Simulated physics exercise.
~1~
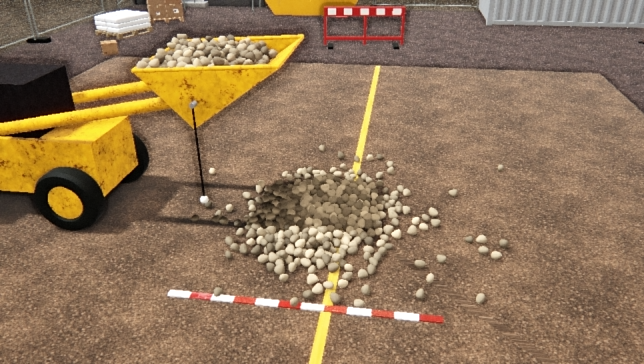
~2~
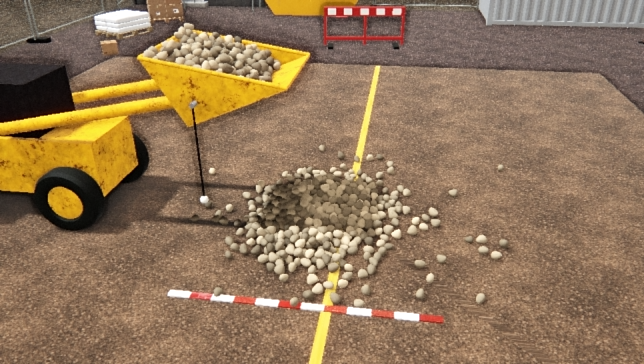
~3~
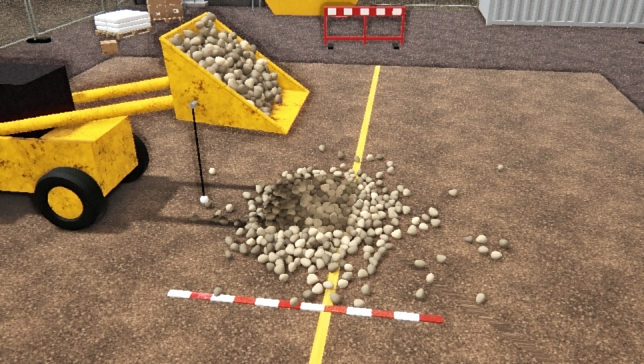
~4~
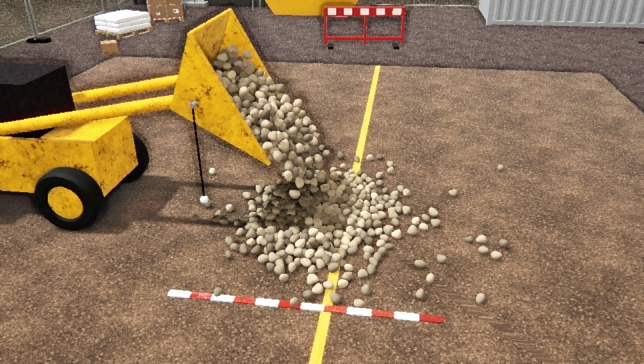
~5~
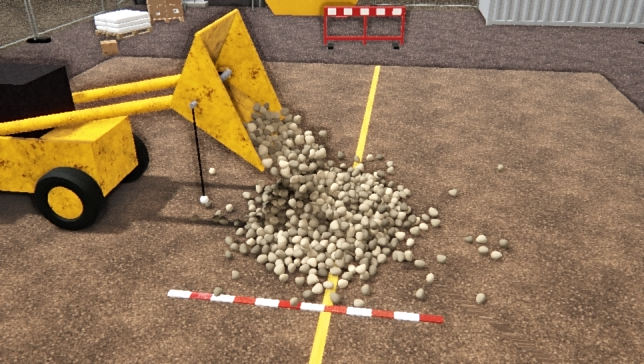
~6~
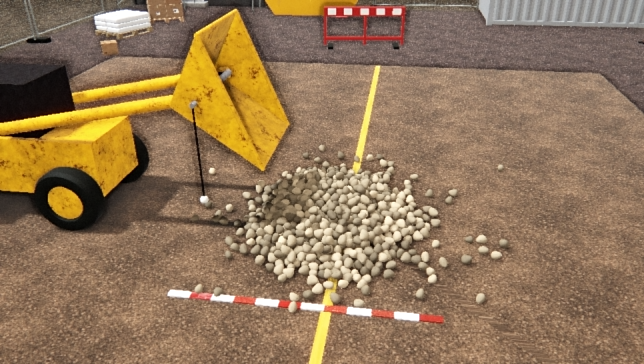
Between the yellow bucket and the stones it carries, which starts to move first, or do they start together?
The bucket starts first, beginning to tilt while the stones still sit heaped in place inside it. The stones only start shifting towards its lower edge once it has tipped further.
